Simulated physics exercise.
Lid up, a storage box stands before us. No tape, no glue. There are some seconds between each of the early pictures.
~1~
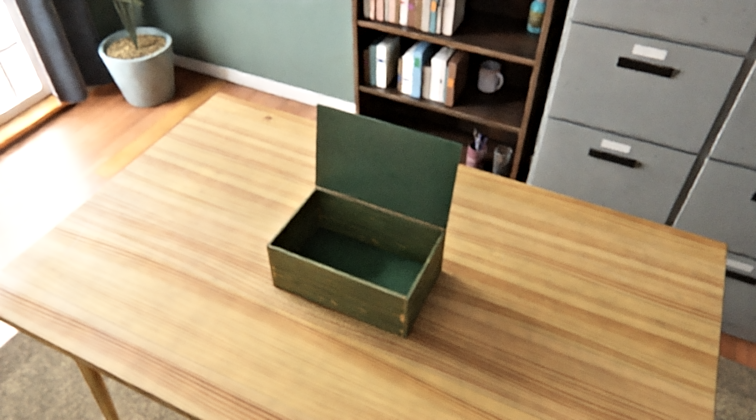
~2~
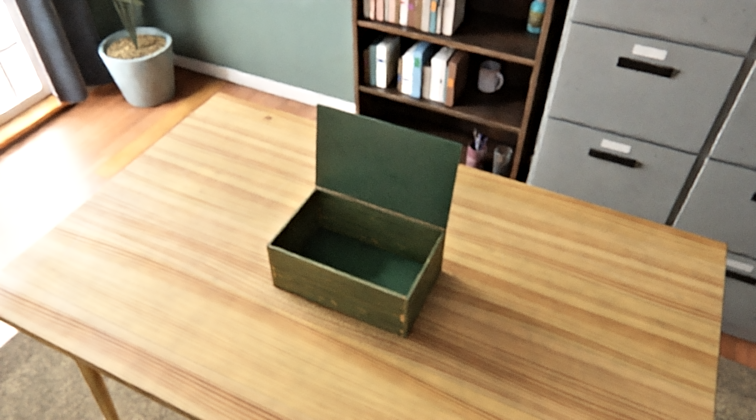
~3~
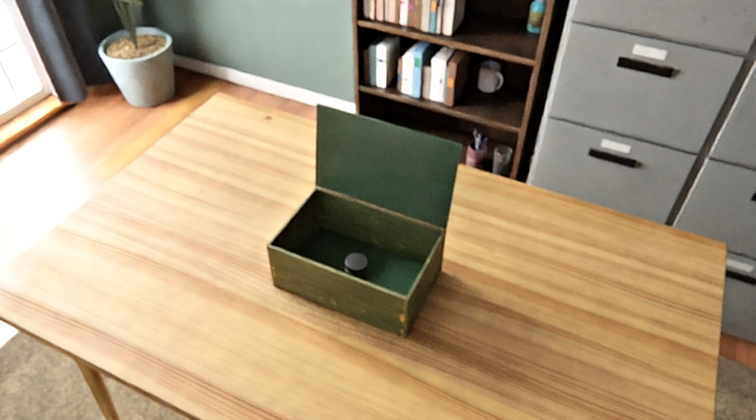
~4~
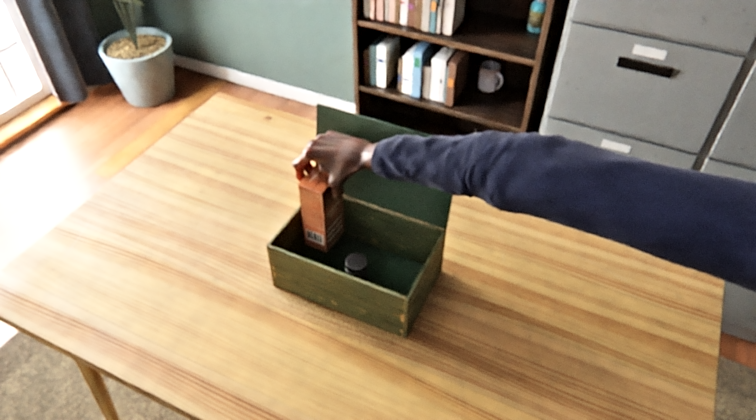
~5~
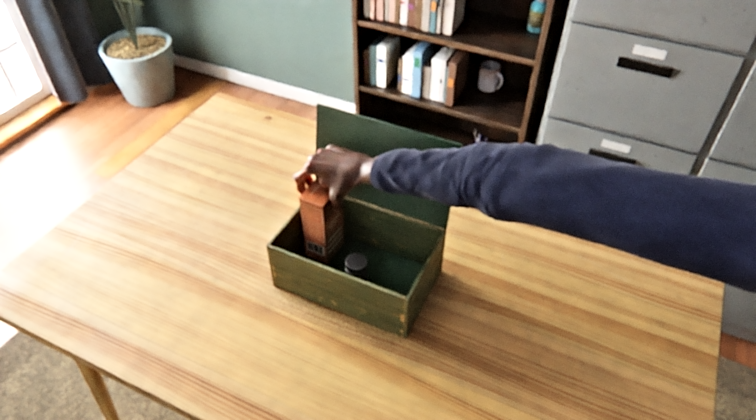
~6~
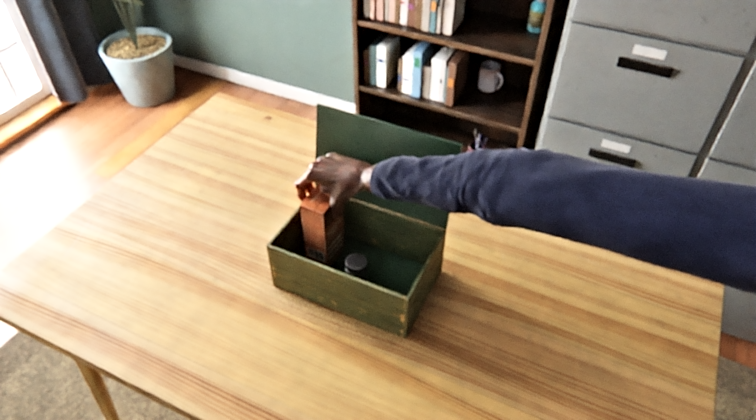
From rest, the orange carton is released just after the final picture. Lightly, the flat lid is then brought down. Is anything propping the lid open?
Yes.
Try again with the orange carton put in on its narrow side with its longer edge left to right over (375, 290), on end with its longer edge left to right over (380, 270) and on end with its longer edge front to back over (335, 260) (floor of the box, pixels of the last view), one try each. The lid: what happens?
Lid down; lid left open; lid left open.
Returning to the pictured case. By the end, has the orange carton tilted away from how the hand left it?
Looking at the last picture, the orange carton is left as set.
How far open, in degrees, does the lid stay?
About 55° above the rim.
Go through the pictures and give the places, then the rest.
In the first picture, the last thing is not in view yet.
In the second picture, the last thing is not in view yet.
In the third picture, the last thing is not in view yet.
The fourth picture shows still above its spot; orange carton (322, 209).
The fifth picture shows still above its spot; orange carton (323, 221).
The sixth picture shows put in, still held; orange carton (324, 228).
Then, 0.90 s after the last picture, lid starting down.
Then, 1.20 s after the last picture, orange carton resting near (324, 228).
Then, 1.40 s after the last picture, lid 72° above the rim.
Then, 1.60 s after the last picture, lid 60° above the rim.
At rest, lid 56° above the rim; both in place. Seen from the same camera at the end, orange carton near (324, 228).
